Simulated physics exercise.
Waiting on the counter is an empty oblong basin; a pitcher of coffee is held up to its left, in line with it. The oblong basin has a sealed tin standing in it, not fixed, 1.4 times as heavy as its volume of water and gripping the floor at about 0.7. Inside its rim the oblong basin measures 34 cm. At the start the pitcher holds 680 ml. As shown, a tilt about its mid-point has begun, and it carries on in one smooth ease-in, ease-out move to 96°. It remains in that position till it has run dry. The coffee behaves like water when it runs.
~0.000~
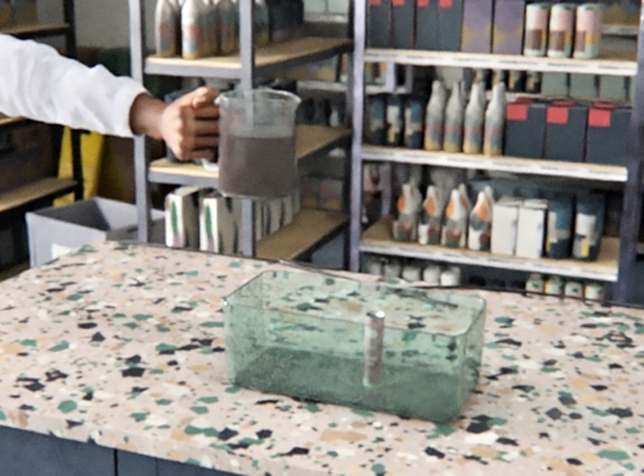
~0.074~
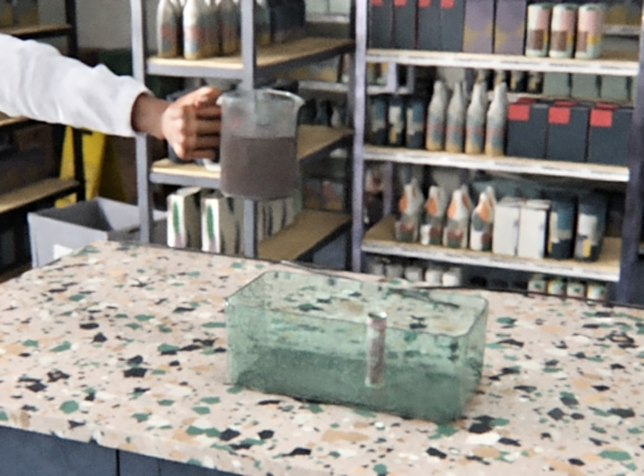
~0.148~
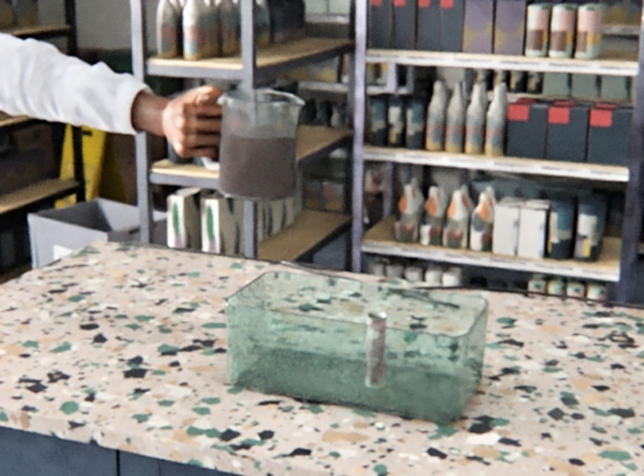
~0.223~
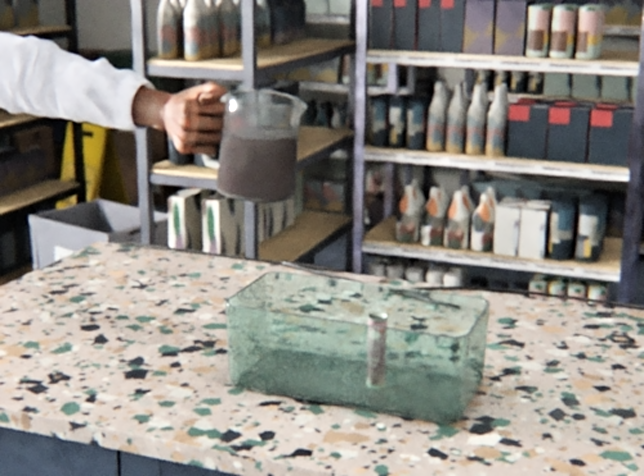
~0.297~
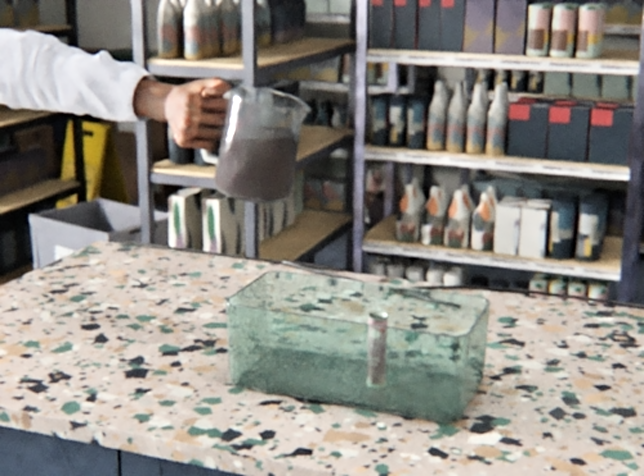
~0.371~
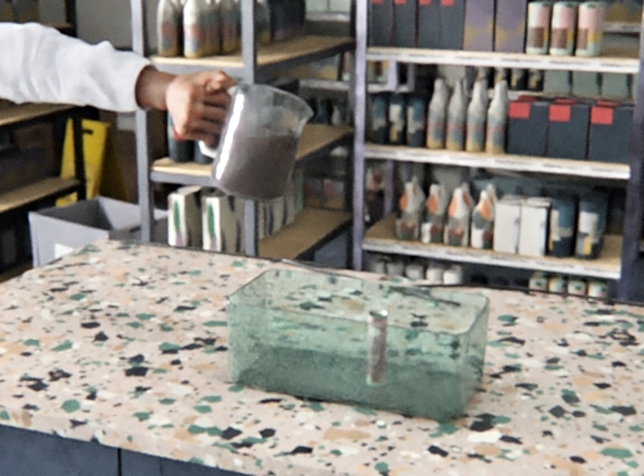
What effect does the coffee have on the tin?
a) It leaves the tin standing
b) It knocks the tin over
Option b: It knocks the tin over.
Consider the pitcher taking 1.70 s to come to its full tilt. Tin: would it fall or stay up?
Outcome - the tin comes down.
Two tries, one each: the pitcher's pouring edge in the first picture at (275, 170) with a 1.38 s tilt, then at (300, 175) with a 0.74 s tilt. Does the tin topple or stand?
In the first try it remains standing; in the second it comes down.
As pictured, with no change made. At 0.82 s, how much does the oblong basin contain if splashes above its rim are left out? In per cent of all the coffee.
Roughly 0 percent of it.
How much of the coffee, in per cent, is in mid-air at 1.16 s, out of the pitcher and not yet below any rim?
I'd put it at about 26 per cent of the liquid.
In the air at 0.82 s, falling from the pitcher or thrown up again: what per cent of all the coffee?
3 %.
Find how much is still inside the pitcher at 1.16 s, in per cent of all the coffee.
Close to 56 percent of the whole amount.
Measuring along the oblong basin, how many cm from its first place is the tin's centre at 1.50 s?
Around 8 cm.
After 0.82 s the tilt is 62° and 97 per cent is still to pour; the tin stands where it began.
After 1.16 s the tilt is 90° and 56 per cent is still to pour; the tin leans 10°.
After 1.50 s the tilt is 96° and 18 per cent is still to pour; the tin lies on its side.
After 1.88 s the tilt is 96° and 6 per cent is still to pour; the tin lies on its side.
In the end the tin lies on its side.
